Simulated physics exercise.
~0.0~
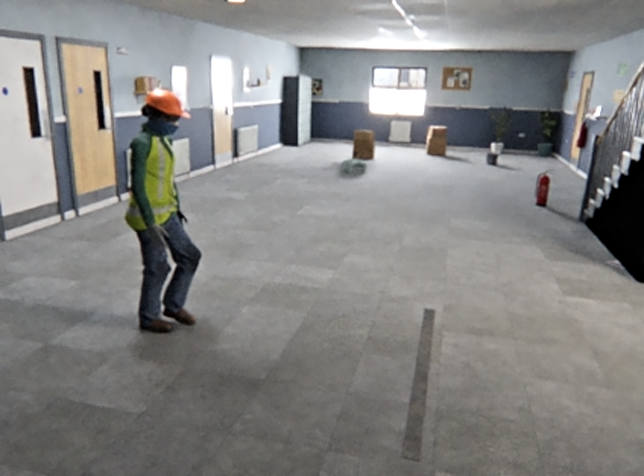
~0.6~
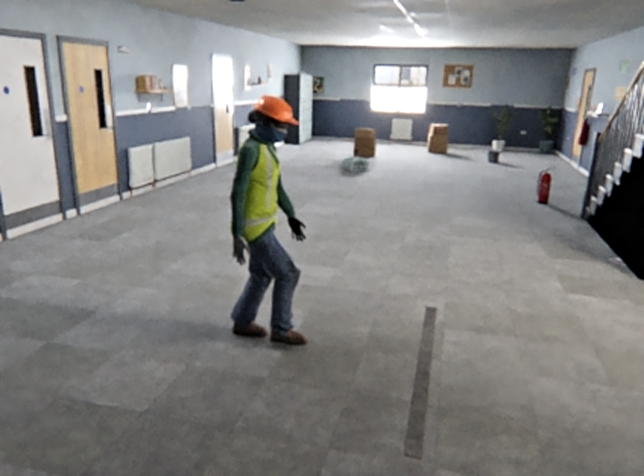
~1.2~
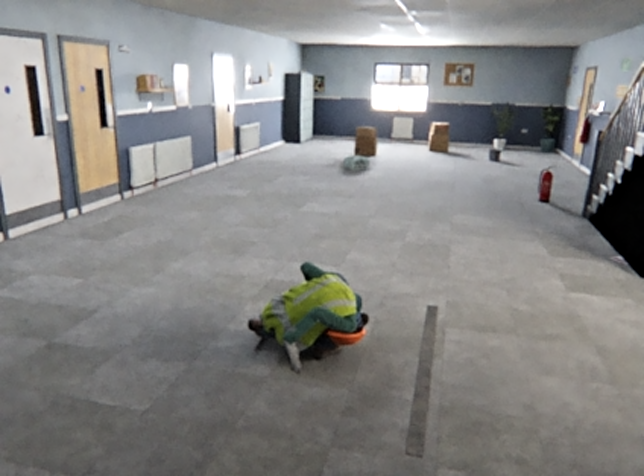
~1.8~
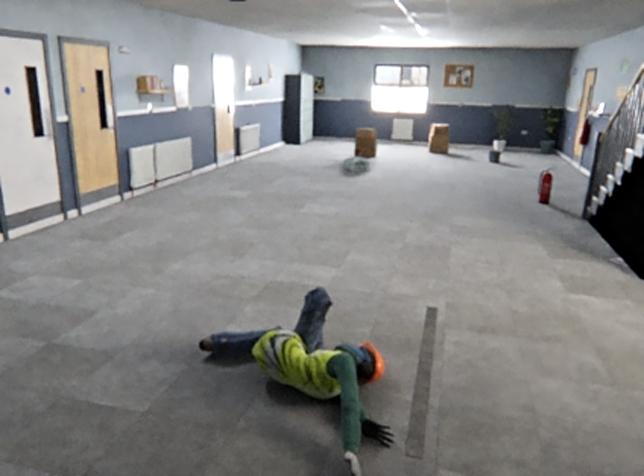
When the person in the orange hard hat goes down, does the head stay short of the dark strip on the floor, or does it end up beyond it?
The head stays short of the dark strip, ending up just to the left of it.
